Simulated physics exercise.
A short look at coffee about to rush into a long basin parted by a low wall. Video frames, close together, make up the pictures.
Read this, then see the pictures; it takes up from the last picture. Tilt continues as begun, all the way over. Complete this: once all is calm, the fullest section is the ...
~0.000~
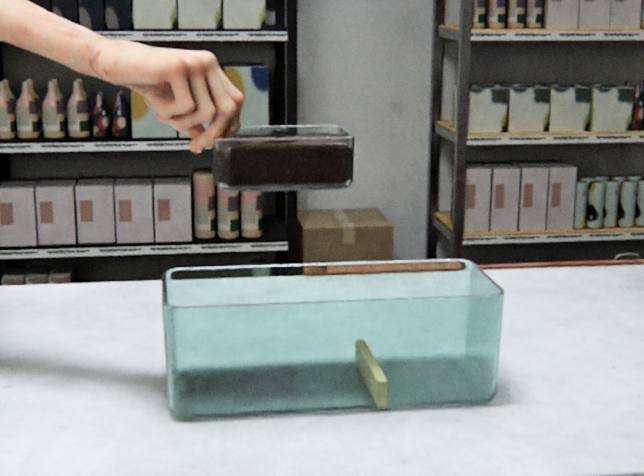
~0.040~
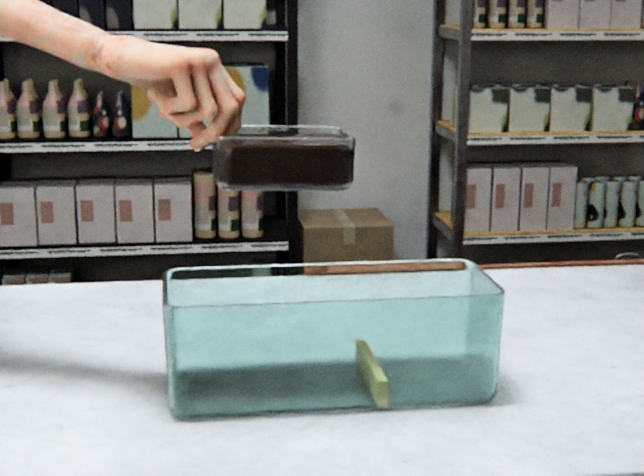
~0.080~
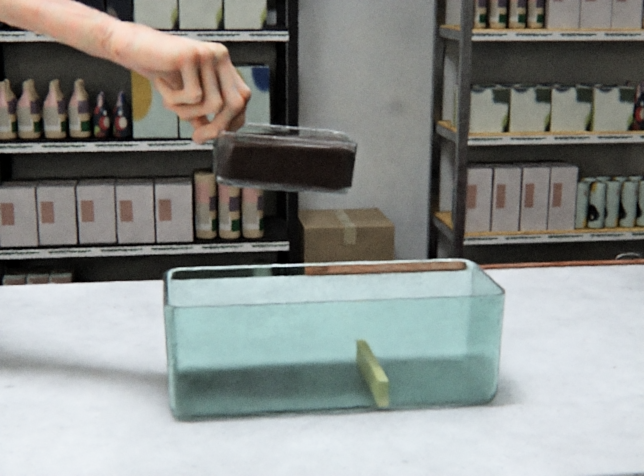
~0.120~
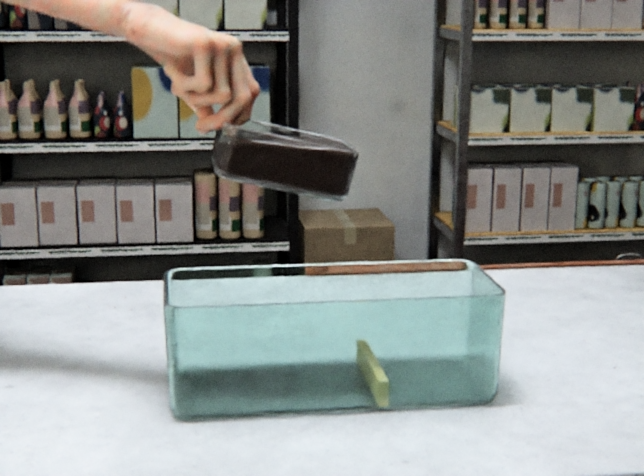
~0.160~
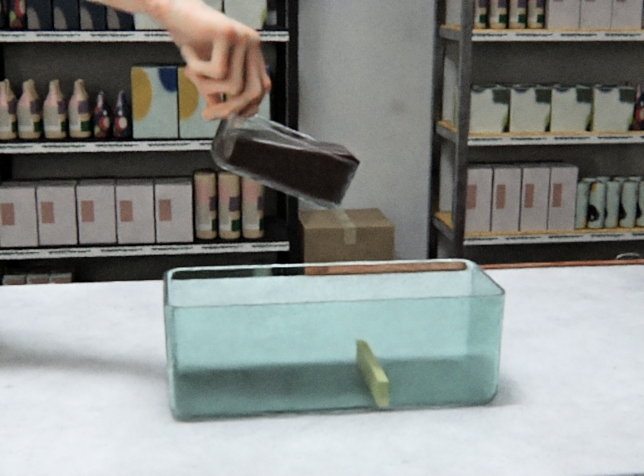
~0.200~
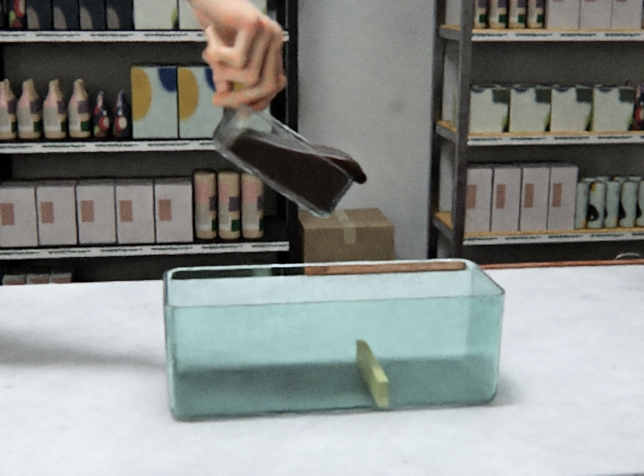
The fullest section is the right one.
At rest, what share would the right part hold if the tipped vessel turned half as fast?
Roughly 70 percent.
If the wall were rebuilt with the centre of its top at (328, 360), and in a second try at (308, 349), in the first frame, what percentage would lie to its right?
Roughly 75 per cent, and 90 per cent.
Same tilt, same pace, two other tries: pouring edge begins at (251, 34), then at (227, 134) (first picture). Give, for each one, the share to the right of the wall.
Near 20 per cent for the first start, near 20 per cent for the second.
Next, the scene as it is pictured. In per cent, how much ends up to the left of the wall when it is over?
That share comes out near 35 percent.
After 0.44 s the tilt is 96° and 11 per cent is still to pour, 2 is left of the wall and 43 right of it.
After 0.62 s the tilt is 99° and 2 per cent is still to pour, 18 is left of the wall and 72 right of it.
After 0.80 s the tilt is 99° and 0 per cent is still to pour, 29 is left of the wall and 66 right of it.
After 1.00 s the tilt is 99° and 0 per cent is still to pour, 34 is left of the wall and 62 right of it.
In the end 35 per cent lies left of the wall, 62 right of it and 4 outside.
